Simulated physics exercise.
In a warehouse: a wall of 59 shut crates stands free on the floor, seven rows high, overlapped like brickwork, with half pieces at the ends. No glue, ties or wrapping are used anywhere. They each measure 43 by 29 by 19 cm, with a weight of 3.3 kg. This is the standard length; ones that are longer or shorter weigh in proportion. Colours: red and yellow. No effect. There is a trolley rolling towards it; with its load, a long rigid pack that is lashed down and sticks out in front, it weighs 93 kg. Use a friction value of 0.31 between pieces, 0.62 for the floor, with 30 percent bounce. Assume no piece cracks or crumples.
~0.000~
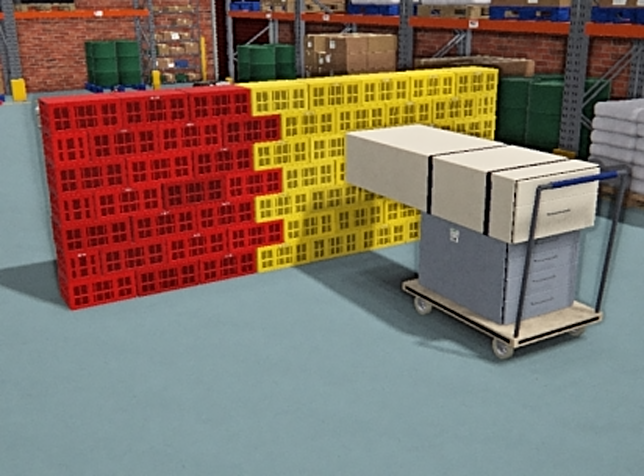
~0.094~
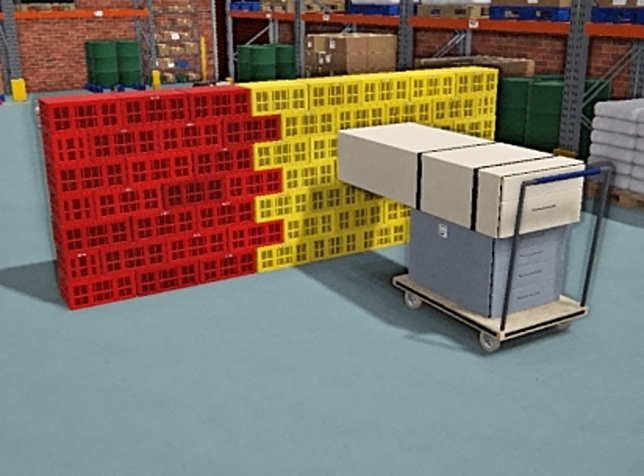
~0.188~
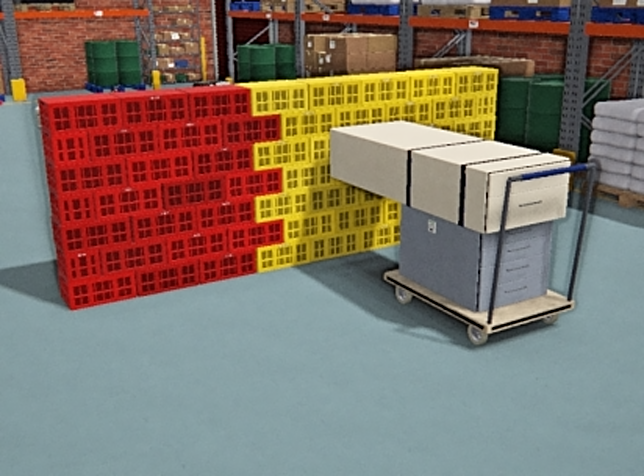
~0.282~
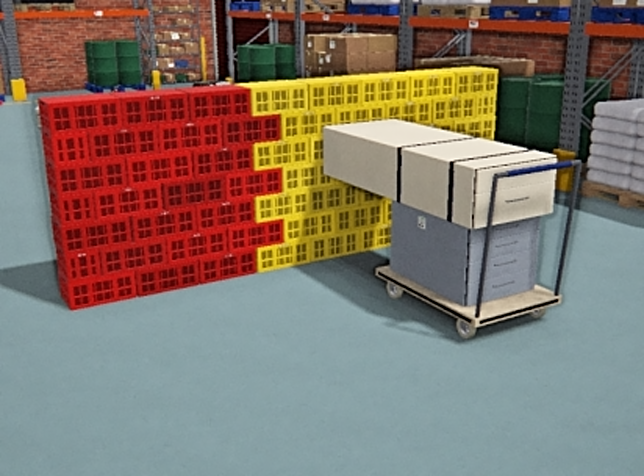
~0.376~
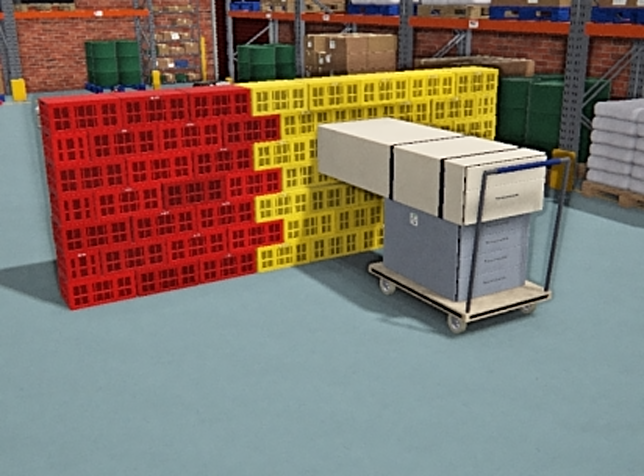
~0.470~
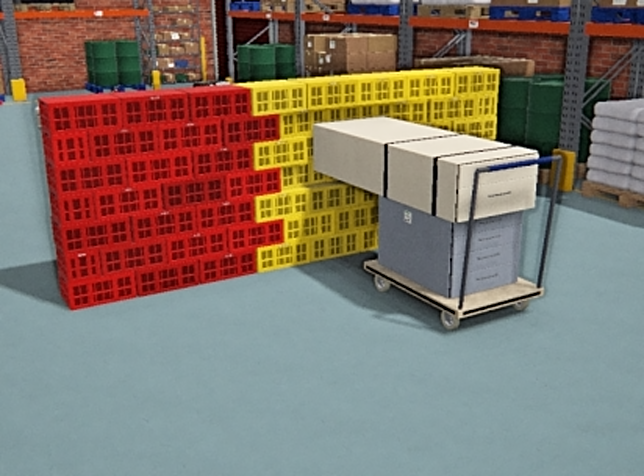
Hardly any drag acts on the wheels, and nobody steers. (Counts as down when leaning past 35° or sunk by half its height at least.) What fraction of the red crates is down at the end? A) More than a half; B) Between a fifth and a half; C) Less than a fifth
(C) Less than a fifth.
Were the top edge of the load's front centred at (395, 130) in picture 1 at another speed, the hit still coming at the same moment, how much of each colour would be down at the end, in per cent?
Down at the end: Yellow 50 per cent, red 10 per cent.
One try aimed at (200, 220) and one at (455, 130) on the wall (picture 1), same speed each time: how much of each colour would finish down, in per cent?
First try then second: Yellow 0 and 40, red 0 and 0 per cent.
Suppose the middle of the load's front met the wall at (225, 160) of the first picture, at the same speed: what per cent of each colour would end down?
That would leave yellow at 10 % and red at 40 %.
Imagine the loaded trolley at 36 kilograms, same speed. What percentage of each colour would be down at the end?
You'd get yellow at 0 and red at 0 per cent down.
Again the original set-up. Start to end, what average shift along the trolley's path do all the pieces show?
Roughly 5 cm.
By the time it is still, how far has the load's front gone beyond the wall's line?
About 25 cm beyond it.
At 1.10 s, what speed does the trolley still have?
Speed: Near 0.0 m/s.
By 0.53 s, load 15 cm past the wall's line, still rolling; none of the 24 red crates down (0 of 59 in all colours); top red crate unmoved; top yellow crate moved 7 cm.
By 0.60 s, load 18 cm past the wall's line, still rolling; none of the 24 red crates down (0 of 59 in all colours); top red crate unmoved; top yellow crate moved 11 cm.
By 0.80 s, load 24 cm past the wall's line, still rolling; none of the 24 red crates down (0 of 59 in all colours); top red crate unmoved; top yellow crate moved 19 cm.
By 1.10 s, load 27 cm past the wall's line, stopped; none of the 24 red crates down (0 of 59 in all colours); top red crate tilted 4°; top yellow crate tilted 5°.
When it is over (1.6 s), load 27 cm past the wall's line, stopped; none of the 24 red crates down (0 of 59 in all colours); top red crate tilted 6°; top yellow crate tilted 6°. That is 0 per cent. In pixels of the last frame, middles, top red crate near (214, 100), top yellow crate near (305, 90).
